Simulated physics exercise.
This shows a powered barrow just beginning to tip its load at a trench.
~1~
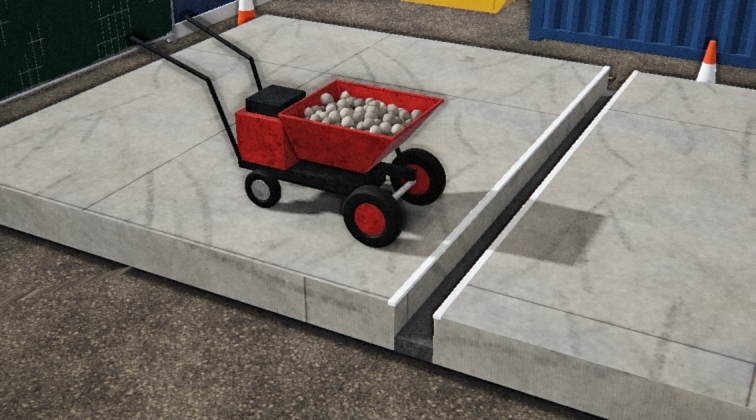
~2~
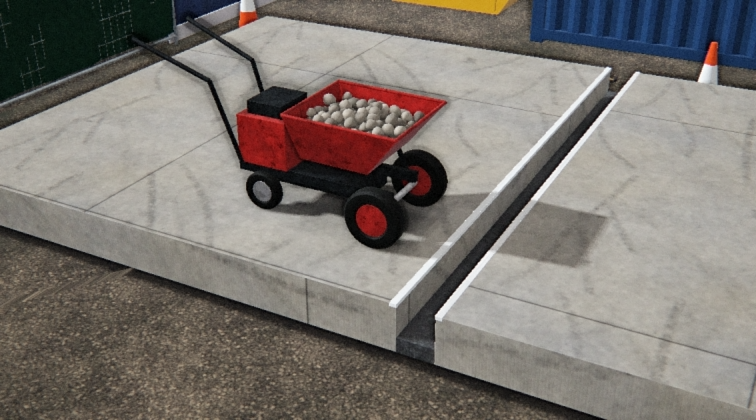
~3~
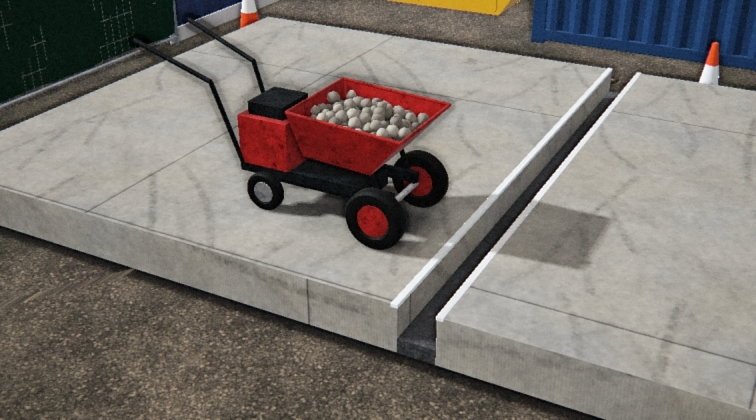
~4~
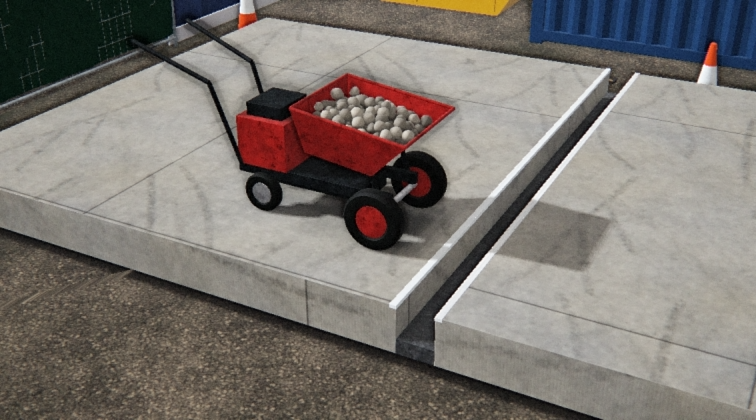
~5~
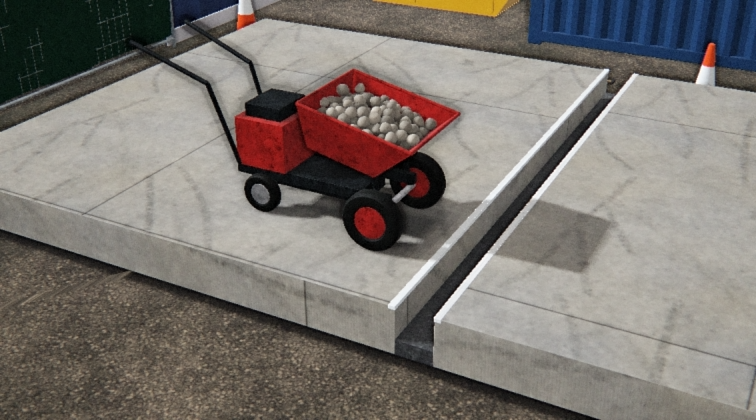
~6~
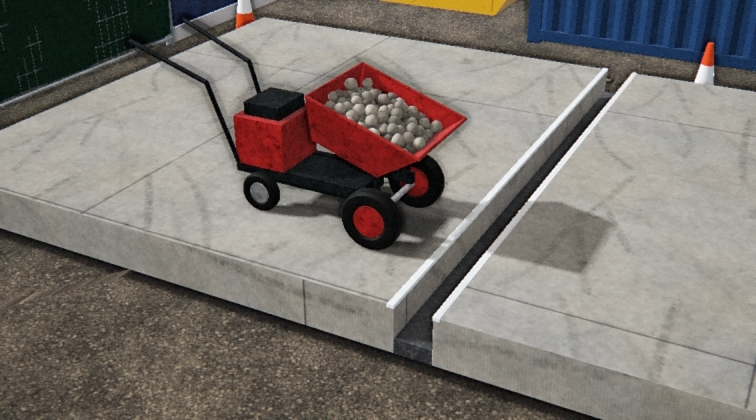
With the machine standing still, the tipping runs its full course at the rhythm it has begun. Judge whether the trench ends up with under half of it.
The greater part of the load will drop clear of the trench.
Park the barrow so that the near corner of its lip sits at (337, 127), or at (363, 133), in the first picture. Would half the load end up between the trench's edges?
The greater portion first, the greater portion second.
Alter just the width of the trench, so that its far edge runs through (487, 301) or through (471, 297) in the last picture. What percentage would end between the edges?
The first try comes to close to 80 per cent, the next to 50 per cent.
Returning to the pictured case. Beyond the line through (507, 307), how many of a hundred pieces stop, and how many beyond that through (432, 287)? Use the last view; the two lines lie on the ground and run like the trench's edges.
In order: 30 percent, then 90 percent.
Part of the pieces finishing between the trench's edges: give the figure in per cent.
About 25 %.
Soon after the last picture, skip tipped steeply; all in the skip.
A little later, skip tipped right over; about two thirds in the skip; a stray few in or heaped over the trench; about a quarter beyond it; a small part falling.
Later still, skip tipped right over; a small part in the skip; a small part in or heaped over the trench; most beyond it.
By the end, skip tipped right over; about a quarter in or heaped over the trench; most beyond it.
